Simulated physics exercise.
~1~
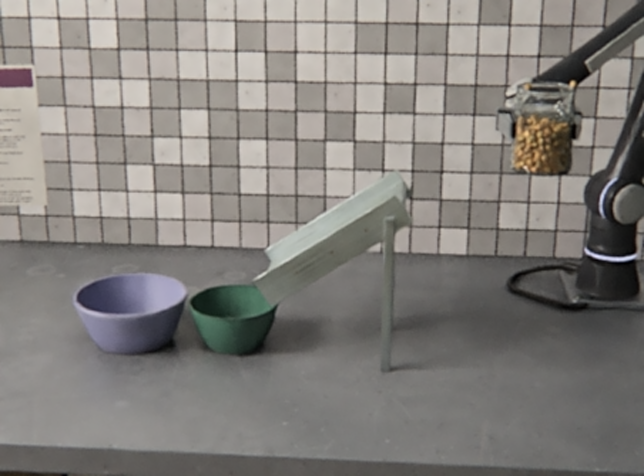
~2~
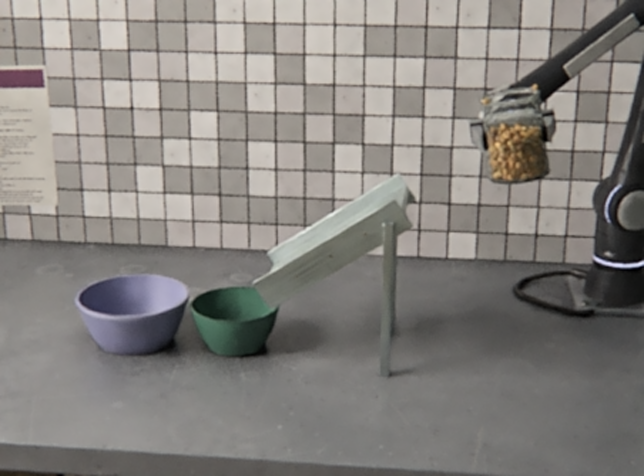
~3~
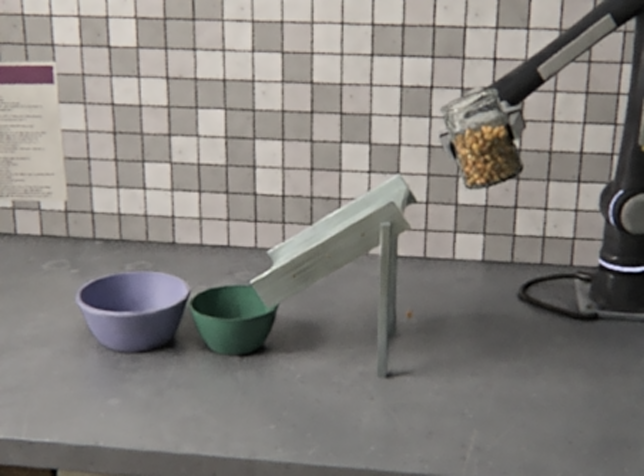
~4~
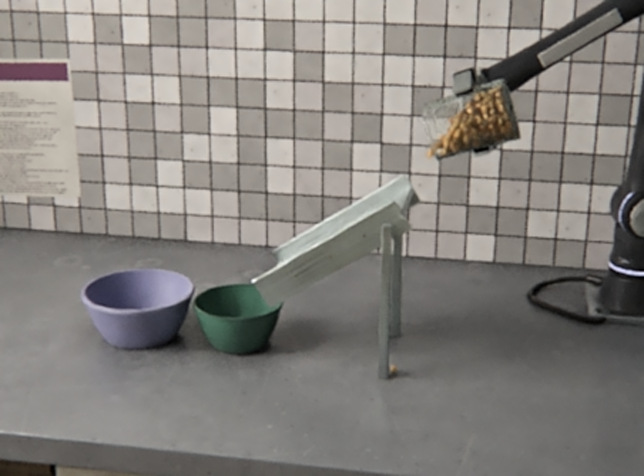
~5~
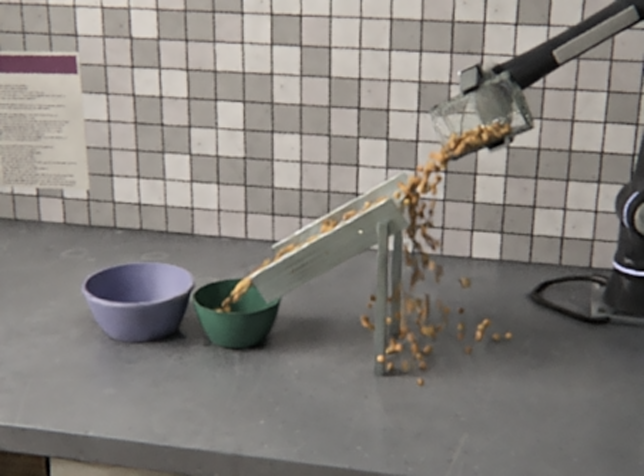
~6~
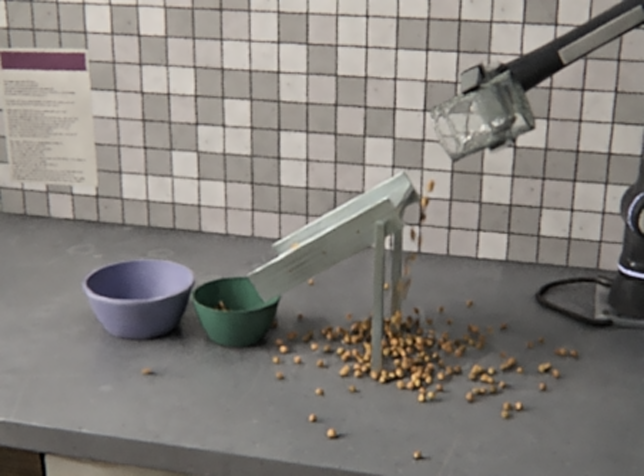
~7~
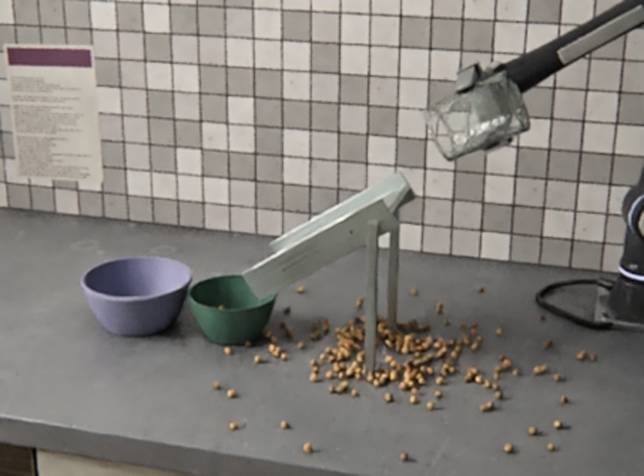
A robot arm swung a clear cup of dried chickpeas left and tipped it over the top of a sloping chute, sending some down into the green bowl, but most spilled and scattered across the counter, leaving the purple bowl empty.
